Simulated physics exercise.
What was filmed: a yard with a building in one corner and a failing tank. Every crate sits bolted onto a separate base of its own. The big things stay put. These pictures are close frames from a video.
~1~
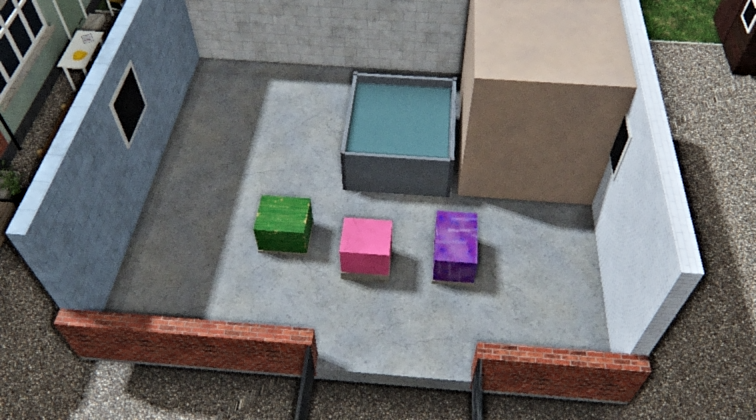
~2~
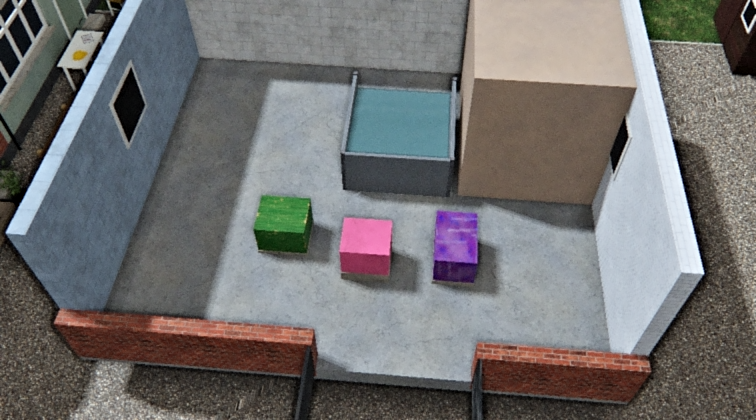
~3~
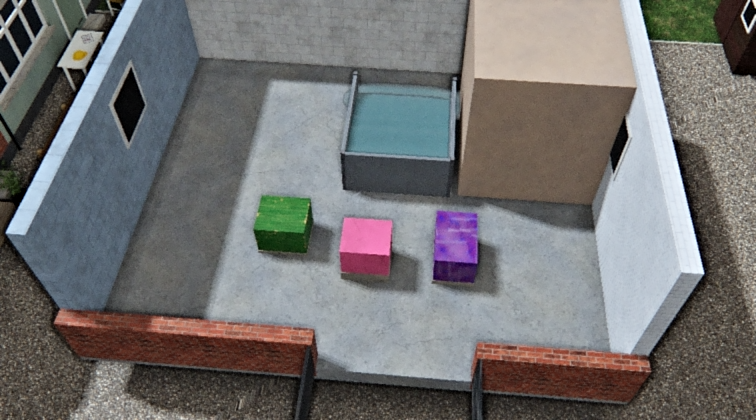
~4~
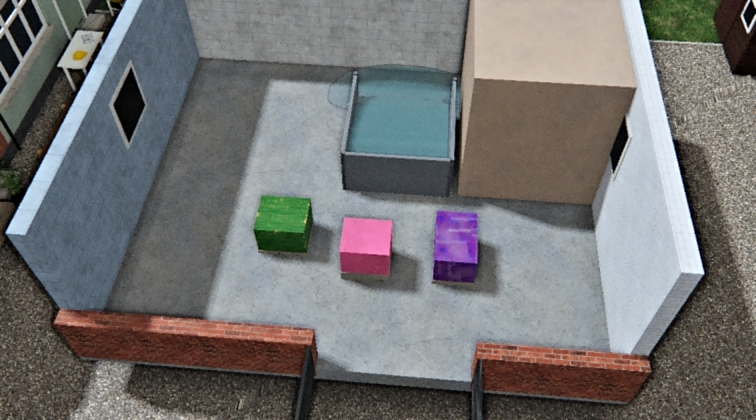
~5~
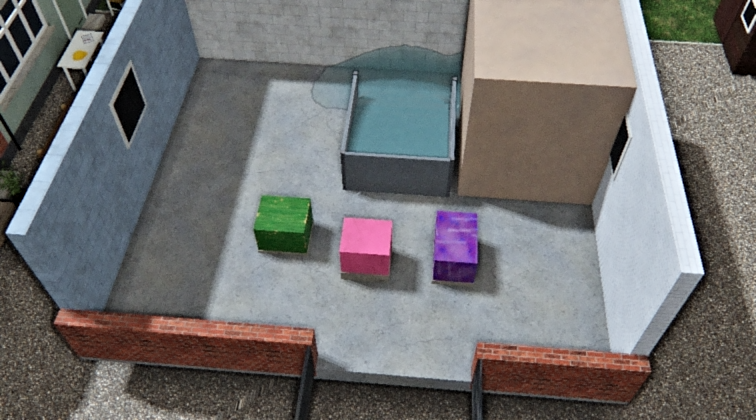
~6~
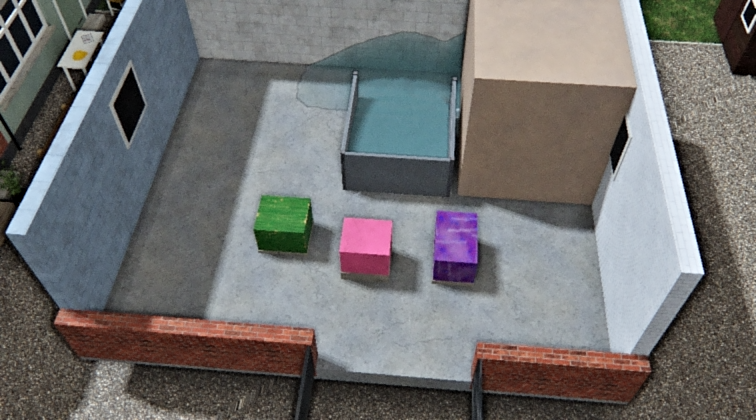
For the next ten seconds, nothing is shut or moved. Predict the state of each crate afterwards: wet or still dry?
My prediction: The pink crate will be out of the water's reach; the purple crate will be within the water's reach; the green crate will be within the water's reach.
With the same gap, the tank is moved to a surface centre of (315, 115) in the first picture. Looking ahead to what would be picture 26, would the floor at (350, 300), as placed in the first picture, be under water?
Verdict on that spot: Untouched.
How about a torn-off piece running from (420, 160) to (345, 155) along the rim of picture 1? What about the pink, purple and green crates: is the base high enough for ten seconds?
Pink crate gets drenched, purple crate gets drenched, green crate gets drenched.
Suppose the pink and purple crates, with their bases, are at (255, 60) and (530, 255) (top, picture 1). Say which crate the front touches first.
Answer: The crate marked pink.
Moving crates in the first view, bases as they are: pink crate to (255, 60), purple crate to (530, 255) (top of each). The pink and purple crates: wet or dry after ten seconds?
The pink crate is flooded, the purple crate is flooded.
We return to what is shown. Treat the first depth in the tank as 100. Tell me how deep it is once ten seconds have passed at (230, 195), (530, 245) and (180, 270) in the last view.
First 4, next 4, last 12 in a hundred.
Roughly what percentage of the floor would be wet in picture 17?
I'd say close to 30 per cent.
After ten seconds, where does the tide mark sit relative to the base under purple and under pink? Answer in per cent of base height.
About 280 % and 40 %.
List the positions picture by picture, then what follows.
The first frame shows still water in the tank at (401, 118).
In the second frame, water pours out on the tank's far side and has run to a hidden place.
In the third frame, the front is at (459, 100), out from the gap on the tank's far side.
In the fourth frame, water pours out on the tank's far side and has run to (460, 77).
In the fifth frame, the front is at (330, 67), out from the gap on the tank's far side.
In the sixth frame, water pours out on the tank's far side and has run to (309, 66).
A moment on, water covers 15 % of the floor; the pink crate not reached, the purple crate not reached, the green crate not reached.
Next, water covers 30 % of the floor; the pink crate not reached, the purple crate water round its plinth, the green crate not reached.
Then, water covers 45 % of the floor; the pink crate water round its plinth, the purple crate water round its plinth, the green crate water round its plinth.
Later, water covers 75 % of the floor; the pink crate water round its plinth, the purple crate water round its plinth, the green crate water round its plinth.
In the end, water covers 100 % of the floor; the pink crate stayed above the water, the purple crate was topped, the green crate was topped.
